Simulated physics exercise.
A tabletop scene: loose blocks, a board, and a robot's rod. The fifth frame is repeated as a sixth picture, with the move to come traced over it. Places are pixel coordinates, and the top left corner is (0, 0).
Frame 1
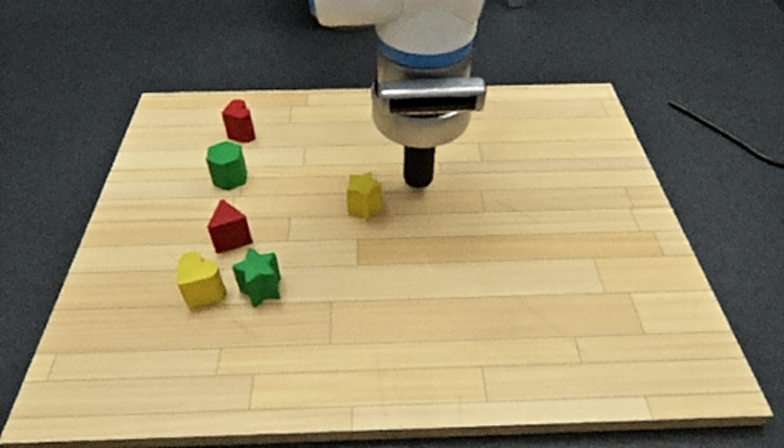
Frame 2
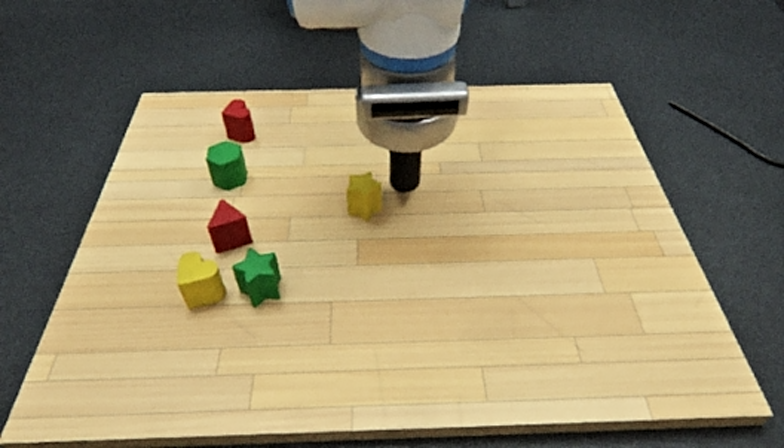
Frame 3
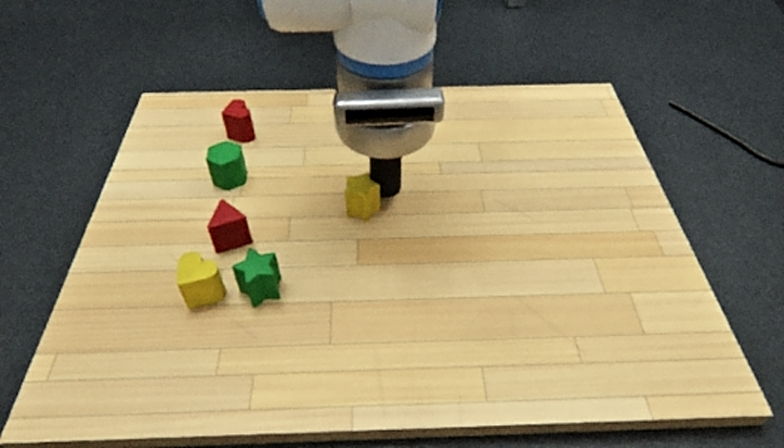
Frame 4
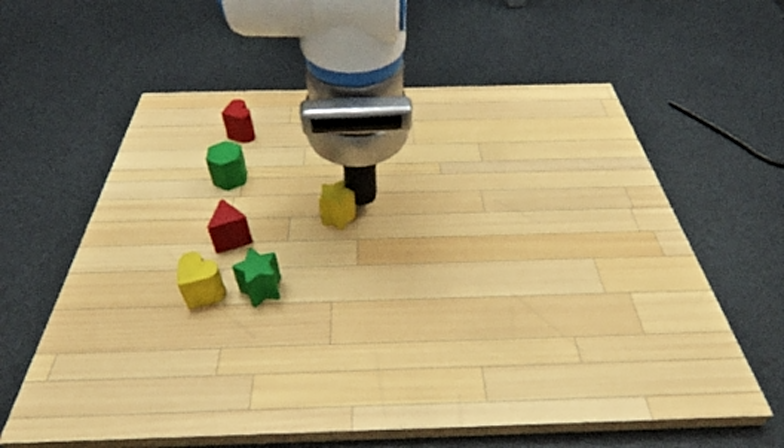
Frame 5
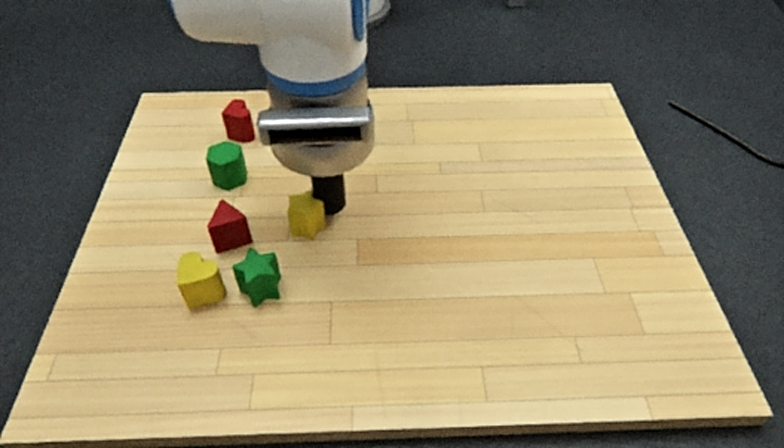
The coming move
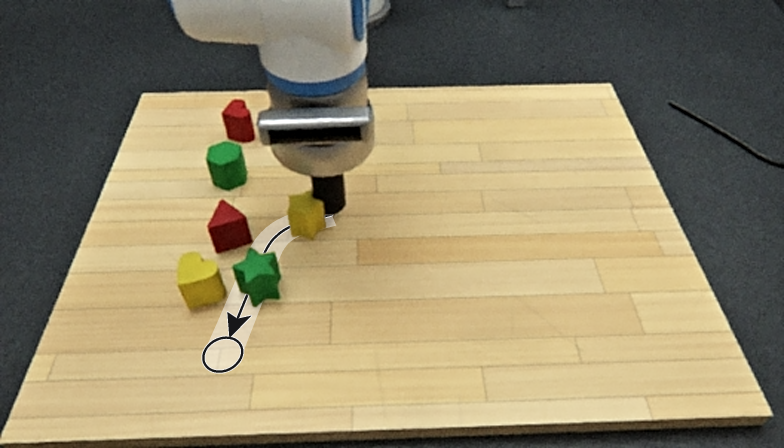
Robot arm's black rod moving left across a wooden board, meeting a yellow star block and pushing it left toward the viewer slightly.
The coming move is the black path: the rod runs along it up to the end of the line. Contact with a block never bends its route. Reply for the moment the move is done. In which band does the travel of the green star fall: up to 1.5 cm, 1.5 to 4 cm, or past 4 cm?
Long: Over 4 cm.
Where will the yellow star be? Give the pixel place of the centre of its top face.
Close to (202, 280).
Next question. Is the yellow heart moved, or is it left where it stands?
It is shoved along.
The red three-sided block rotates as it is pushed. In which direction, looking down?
From above, the turn goes clockwise.
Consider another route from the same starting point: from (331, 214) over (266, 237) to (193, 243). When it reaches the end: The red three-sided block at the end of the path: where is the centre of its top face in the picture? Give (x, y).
It will end up at (153, 228).
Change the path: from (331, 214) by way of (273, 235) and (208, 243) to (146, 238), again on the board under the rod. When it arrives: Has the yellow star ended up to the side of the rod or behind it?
My answer is yes.
Drawn move, from (331, 214) via (274, 239) and (249, 291), ending at (223, 354).
The first path, step by step. One third of the way, rod at (271, 230); red three-sided block at (214, 218), turned 40° clockwise; yellow star at (244, 231).
Two thirds of the way, rod at (246, 282); yellow heart at (174, 277), turned 20° clockwise; red three-sided block at (211, 221), turned 60° clockwise; green star at (251, 292), turned 40° anticlockwise; yellow star at (207, 268), turned 35° clockwise.
At the end, rod at (219, 346); yellow heart at (167, 279), turned 35° clockwise; red three-sided block at (211, 221), turned 60° clockwise; green star at (254, 326), turned 105° anticlockwise; yellow star at (202, 280), turned 70° clockwise.
